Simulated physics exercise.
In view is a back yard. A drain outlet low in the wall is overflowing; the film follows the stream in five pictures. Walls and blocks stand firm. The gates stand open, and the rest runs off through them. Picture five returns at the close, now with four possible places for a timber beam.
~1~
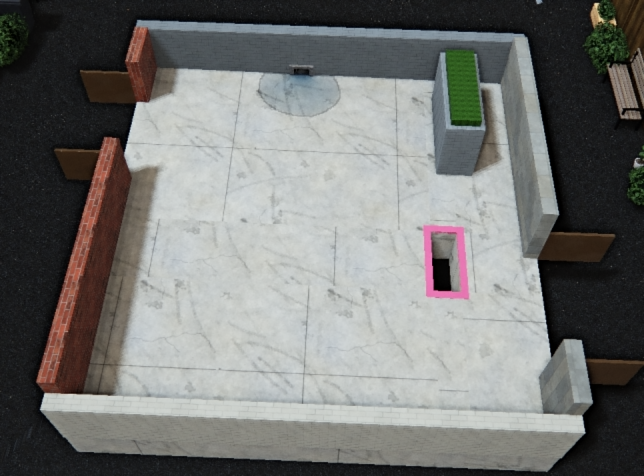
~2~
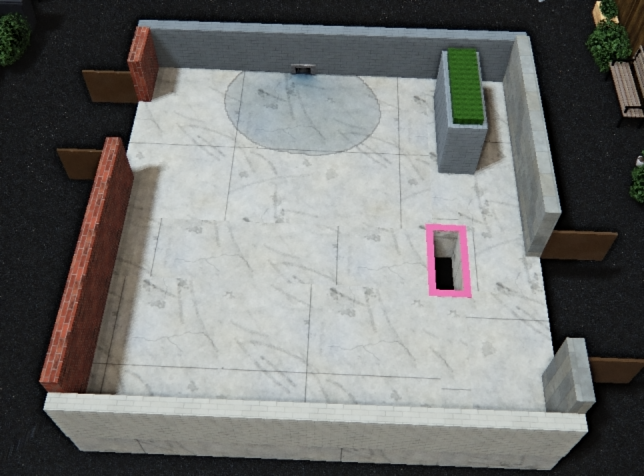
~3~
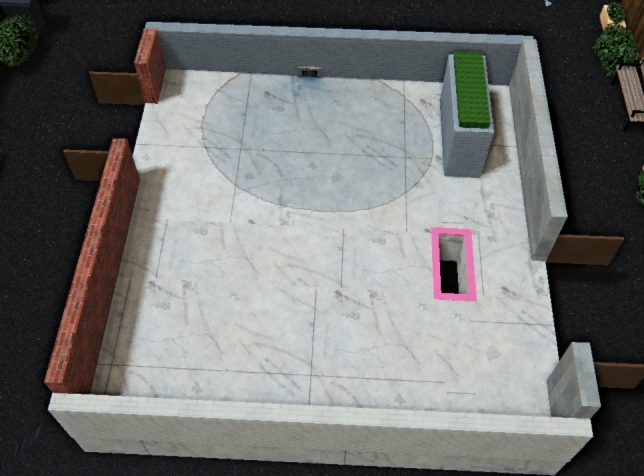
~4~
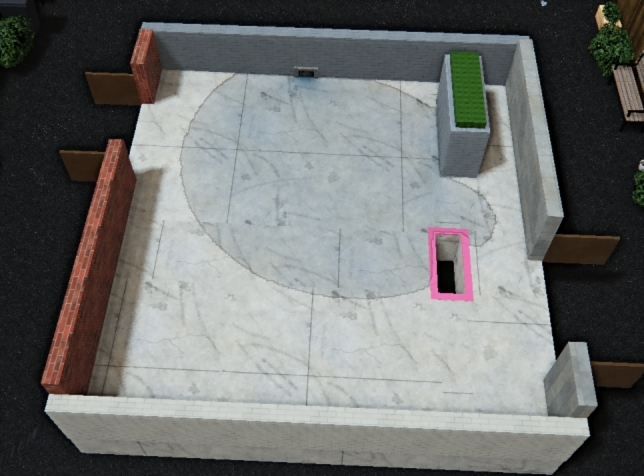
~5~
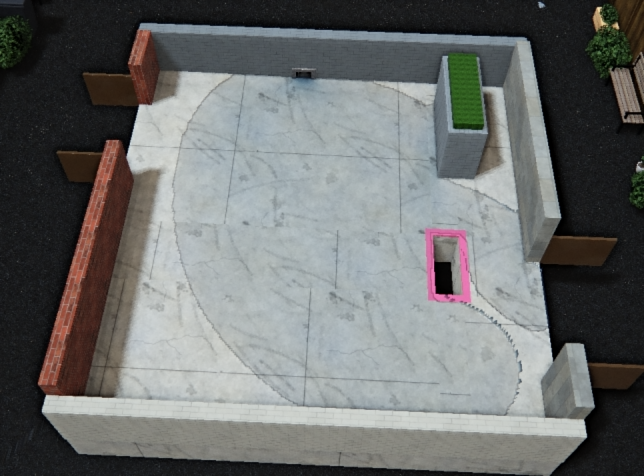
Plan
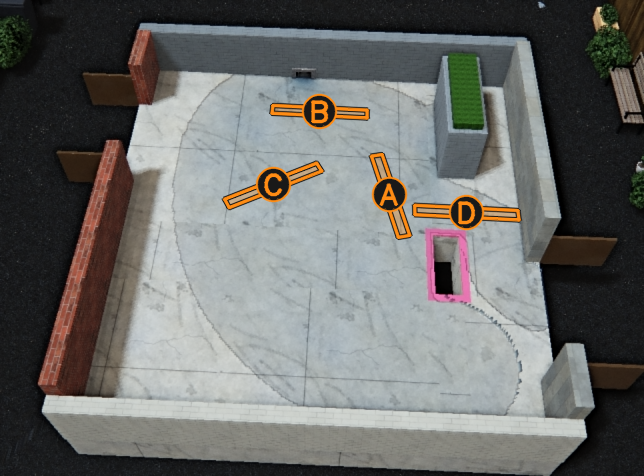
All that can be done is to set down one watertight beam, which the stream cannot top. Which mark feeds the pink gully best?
C beats the others.
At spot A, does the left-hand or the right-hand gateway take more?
More leaves on the right.
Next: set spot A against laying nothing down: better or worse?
Worse.
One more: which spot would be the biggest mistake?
That is spot D.
In orange, A from (376, 155) to (404, 236); B from (272, 109) to (367, 114); C from (226, 203) to (319, 167); D from (414, 209) to (518, 215).
For spot A, about 20 % of the stream goes into the pink gully, about 79 % out by the gates.
For spot B, about 21 % of the stream goes into the pink gully, about 77 % out by the gates.
For spot C, about 33 % of the stream goes into the pink gully, about 65 % out by the gates.
For spot D, about 15 % of the stream goes into the pink gully, about 80 % out by the gates.
